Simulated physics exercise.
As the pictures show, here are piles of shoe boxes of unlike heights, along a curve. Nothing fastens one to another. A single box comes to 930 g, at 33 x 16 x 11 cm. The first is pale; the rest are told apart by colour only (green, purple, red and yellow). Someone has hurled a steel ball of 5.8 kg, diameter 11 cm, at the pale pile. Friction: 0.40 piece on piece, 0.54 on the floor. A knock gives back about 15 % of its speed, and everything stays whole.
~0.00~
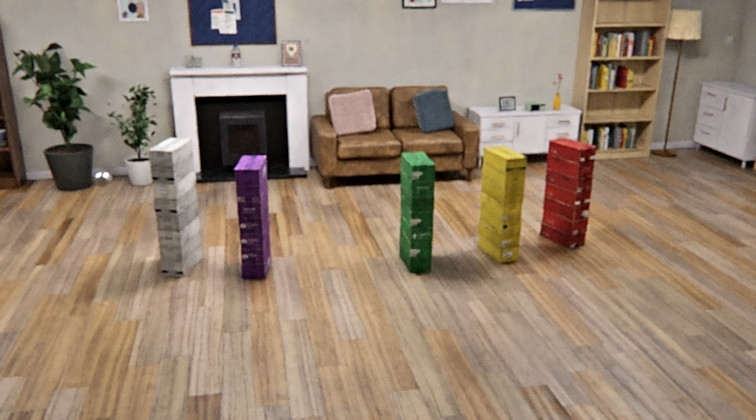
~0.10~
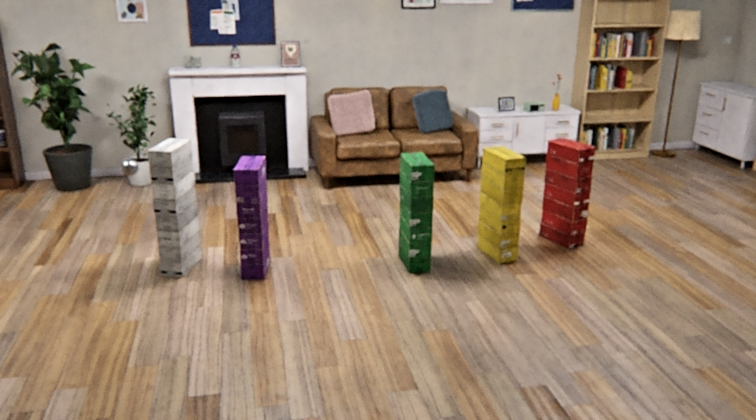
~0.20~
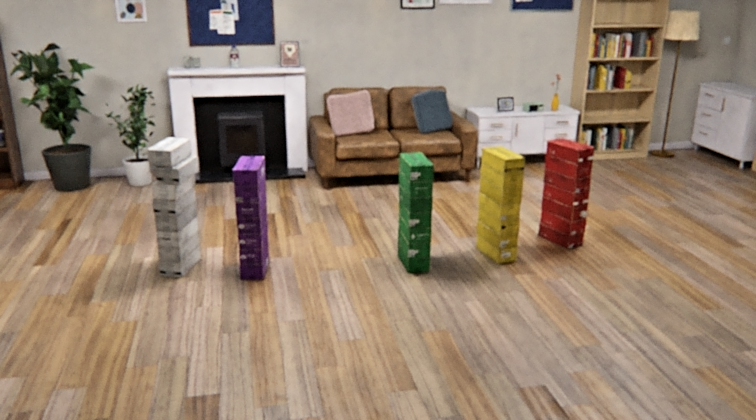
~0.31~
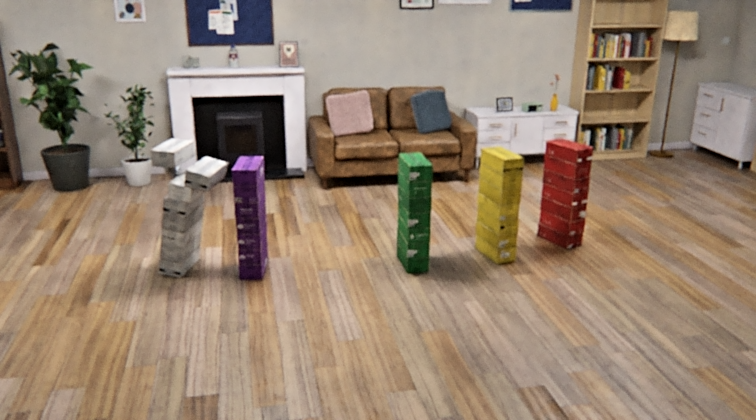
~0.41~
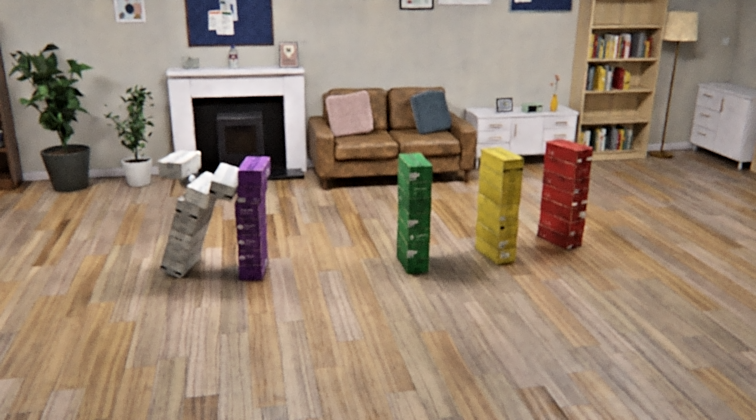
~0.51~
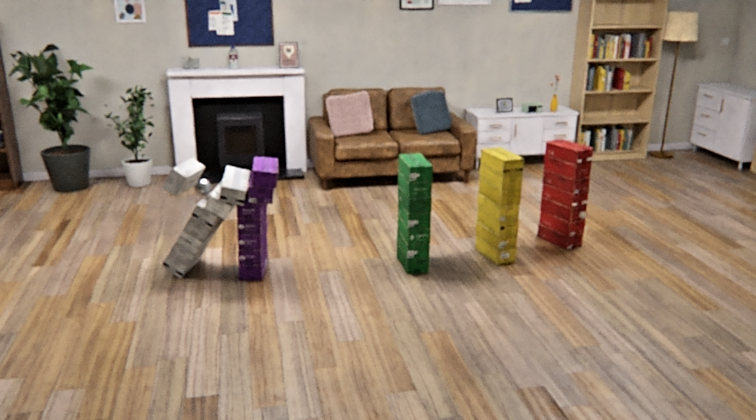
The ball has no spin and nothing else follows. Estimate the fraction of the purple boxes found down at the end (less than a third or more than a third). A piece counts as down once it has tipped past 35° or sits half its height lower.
The part is over a third.
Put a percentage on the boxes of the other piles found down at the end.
Near 20 per cent.
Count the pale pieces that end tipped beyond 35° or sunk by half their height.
7 of them.
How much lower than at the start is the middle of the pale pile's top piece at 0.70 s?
About 55 cm.
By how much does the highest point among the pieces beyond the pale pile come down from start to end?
Some 0 cm lower.
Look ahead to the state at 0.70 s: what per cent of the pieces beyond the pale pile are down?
0 per cent by then.
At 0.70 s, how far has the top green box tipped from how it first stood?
Roughly 0°.
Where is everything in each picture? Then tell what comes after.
In the first frame (pixels give the middle of a visible side), ball (103, 179) 41 cm from contact, 2.6 m/s; top purple box (247, 178); top yellow box (494, 161); none of the others has stirred.
In the second frame, ball (130, 168) 19 cm from contact, 2.2 m/s; top purple box (246, 178).
In the third frame, ball after contact, 1.6 m/s; top purple box (246, 178).
In the fourth frame, ball (173, 170) after contact, 1.0 m/s; top purple box (245, 178); none of the others has stirred.
In the fifth frame, ball (188, 182) after contact, 1.5 m/s; top purple box (250, 179) 41 mm from its place; movement in 2 of them.
In the sixth frame, ball (203, 187) after contact, 1.2 m/s; top purple box (265, 180) 6° from how it stood; top green box (421, 174); movement in 3 of them.
After 0.70 s, 8 of the pale pile down; none of the 7 purple boxes down (0 of 28 in all colours); top purple box 11° from how it stood.
After 1.04 s, 8 of the pale pile down; 6 of the 7 purple boxes down (6 of 28 in all colours); top purple box 40° from how it stood, 42 cm lower.
In the end (2.6 s), 7 of the pale pile down; 6 of the 7 purple boxes down (6 of 28 in all colours); top purple box 18° from how it stood, 53 cm lower; top green box 25 mm from its place. That is 86 per cent. From the last view, middles, top purple box near (410, 250), top green box near (418, 167).
